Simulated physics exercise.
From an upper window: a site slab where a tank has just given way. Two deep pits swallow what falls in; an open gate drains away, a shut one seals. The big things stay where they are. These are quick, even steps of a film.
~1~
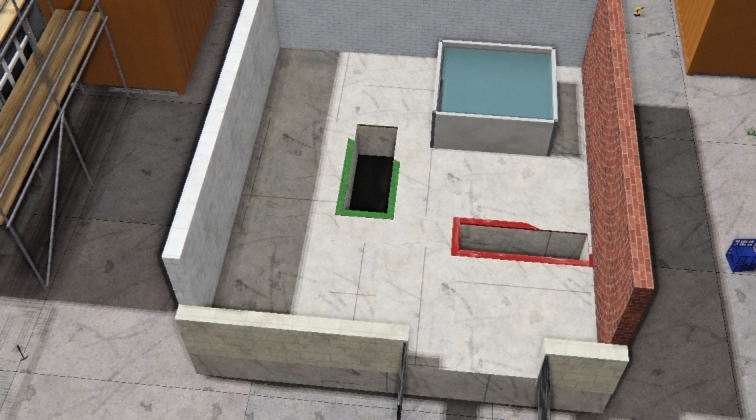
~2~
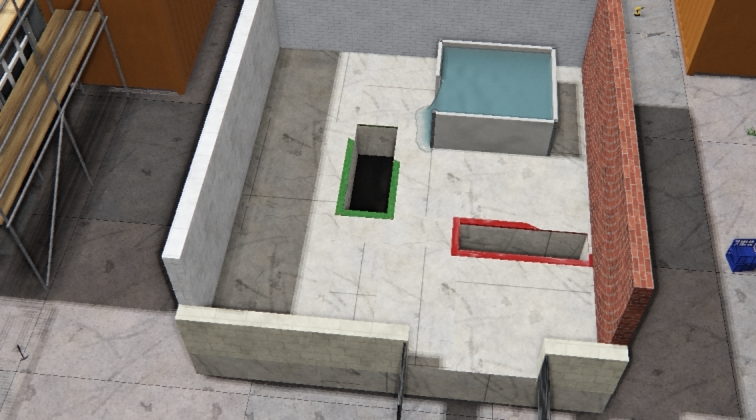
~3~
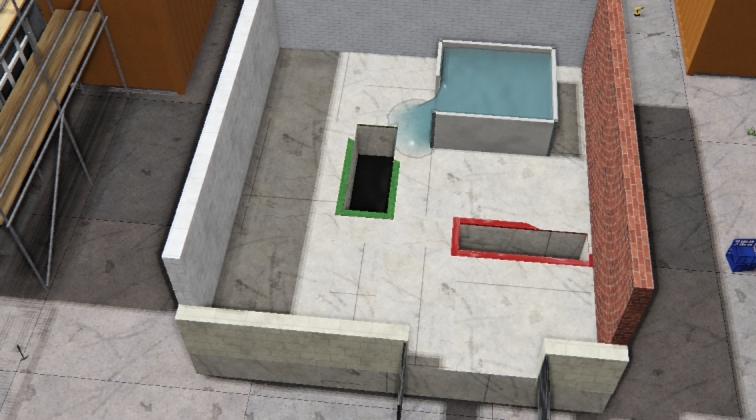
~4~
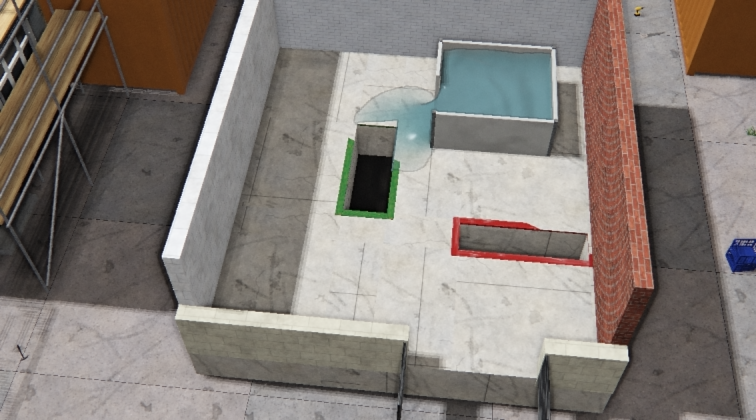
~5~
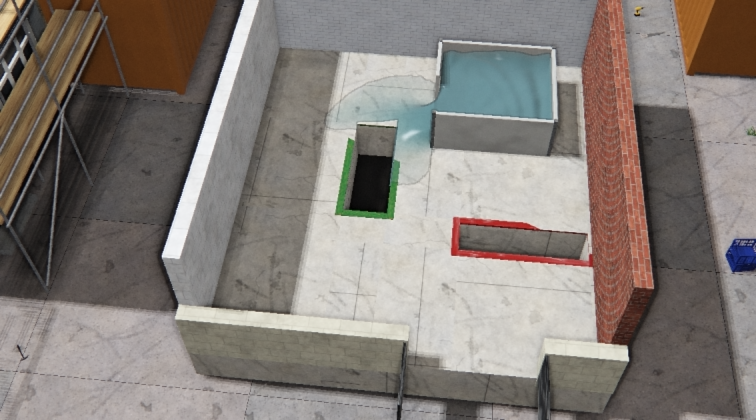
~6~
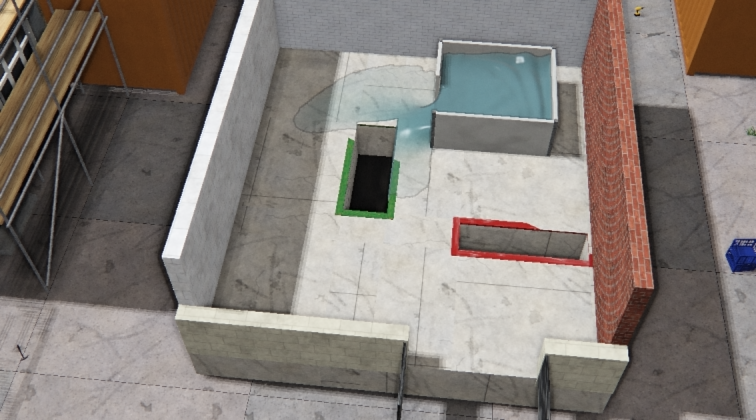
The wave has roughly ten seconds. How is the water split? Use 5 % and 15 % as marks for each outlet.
One by one: The gate takes under 5 %; the green pit takes over 15 %; the red pit takes under 5 %.
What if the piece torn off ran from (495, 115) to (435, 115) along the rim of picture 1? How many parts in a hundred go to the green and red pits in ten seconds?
Roughly, in per cent: Green 20, red 35.
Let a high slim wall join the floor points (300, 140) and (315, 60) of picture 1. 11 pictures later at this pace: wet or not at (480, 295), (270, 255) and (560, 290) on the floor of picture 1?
One after the other: No water, no water, not flooded.
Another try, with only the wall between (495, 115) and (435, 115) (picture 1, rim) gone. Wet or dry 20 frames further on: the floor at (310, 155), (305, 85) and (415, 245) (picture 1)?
As listed: Clear, not flooded, under water.
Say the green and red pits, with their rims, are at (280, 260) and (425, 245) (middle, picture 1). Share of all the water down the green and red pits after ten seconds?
Roughly, in per cent: Green 45, red 2.
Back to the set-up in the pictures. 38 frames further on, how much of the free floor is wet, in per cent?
Near 50 in a hundred.
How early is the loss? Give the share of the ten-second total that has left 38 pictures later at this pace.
I make it 80 per cent.
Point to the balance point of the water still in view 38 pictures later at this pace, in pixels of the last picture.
At about (401, 133).
A moment on, water covers 20 % of the floor; the gate 0 %, the green pit 16 %, the red pit 0 %.
Next, water covers 20 % of the floor; the gate 0 %, the green pit 27 %, the red pit 0 %.
Then, water covers 30 % of the floor; the gate 0 %, the green pit 38 %, the red pit 0 %.
Later, water covers 50 % of the floor; the gate 0 %, the green pit 50 %, the red pit 0 %.
In the end, water covers 65 % of the floor; the gate 0 %, the green pit 60 %, the red pit 0 %.
